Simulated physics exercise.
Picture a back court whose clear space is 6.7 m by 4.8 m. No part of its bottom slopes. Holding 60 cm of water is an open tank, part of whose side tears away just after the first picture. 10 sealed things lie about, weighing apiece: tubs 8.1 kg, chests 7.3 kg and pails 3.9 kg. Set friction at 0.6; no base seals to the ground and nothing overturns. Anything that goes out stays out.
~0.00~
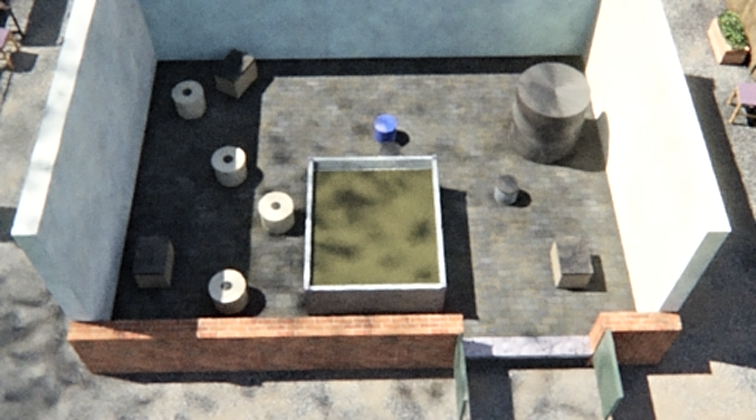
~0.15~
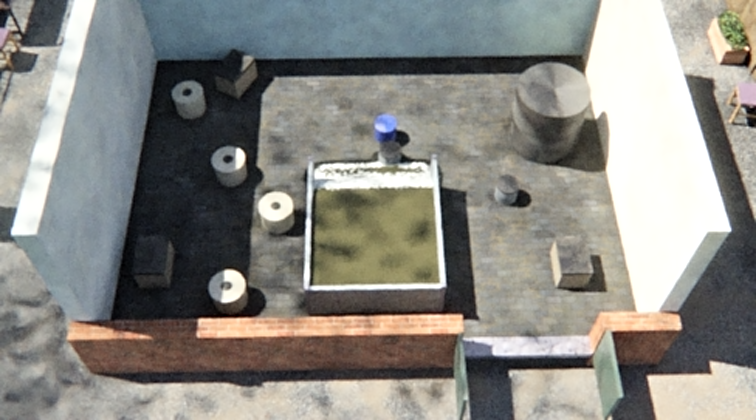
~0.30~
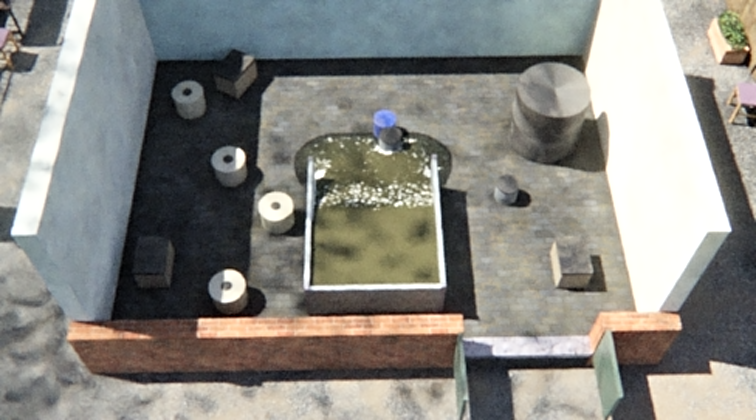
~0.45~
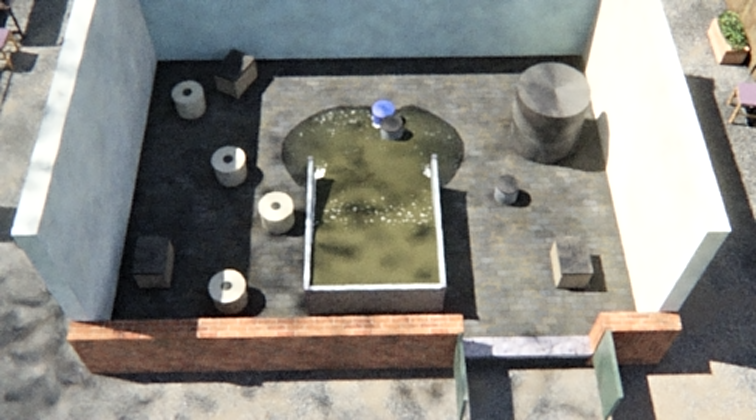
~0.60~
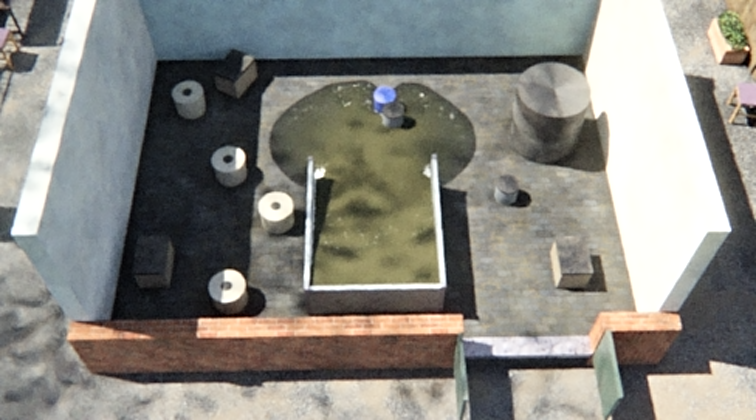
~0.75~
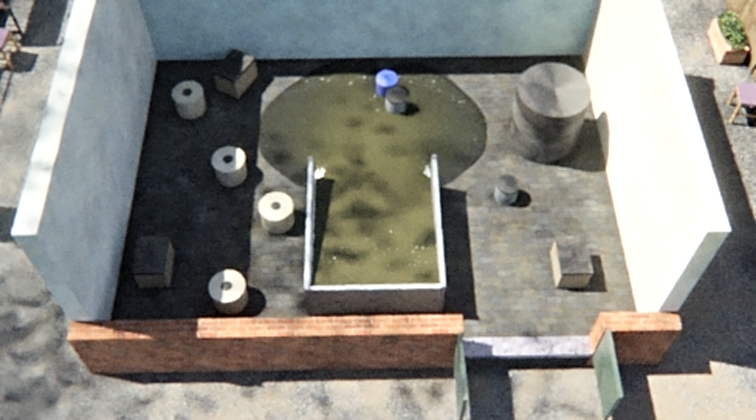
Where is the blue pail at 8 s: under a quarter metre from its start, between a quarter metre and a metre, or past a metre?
I'm guessing it covers a long distance.
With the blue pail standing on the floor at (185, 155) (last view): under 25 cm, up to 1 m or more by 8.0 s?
In the end it is hauled off.
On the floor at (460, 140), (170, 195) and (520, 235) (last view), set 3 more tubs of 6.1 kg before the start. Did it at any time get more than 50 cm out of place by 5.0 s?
First beyond, then beyond, then within.
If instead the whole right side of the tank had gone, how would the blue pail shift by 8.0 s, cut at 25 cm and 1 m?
The blue pail simply inches along.
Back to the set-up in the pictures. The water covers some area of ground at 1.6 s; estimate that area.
About 14 m2 is covered.
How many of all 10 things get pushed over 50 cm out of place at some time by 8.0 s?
The answer here is 7.
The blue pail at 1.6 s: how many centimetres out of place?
It has shifted about 140 cm.
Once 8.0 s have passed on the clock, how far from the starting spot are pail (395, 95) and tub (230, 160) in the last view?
Lab note - net shifts in turn: 300 cm; 30 cm.
After 1.6 s the blue pail is near (407, 45), 1.4 m from its start, afloat; 0 of 10 are out; 2 afloat.
After 3.6 s the blue pail is near (550, 51), 2.8 m from its start, afloat; 0 of 10 are out; 3 afloat.
After 5.6 s the blue pail is near (584, 67), 3.1 m from its start, afloat; 0 of 10 are out; 5 afloat.
After 8.0 s the blue pail is near (588, 94), 3.0 m from its start, afloat; 1 of 10 are out; 6 afloat.
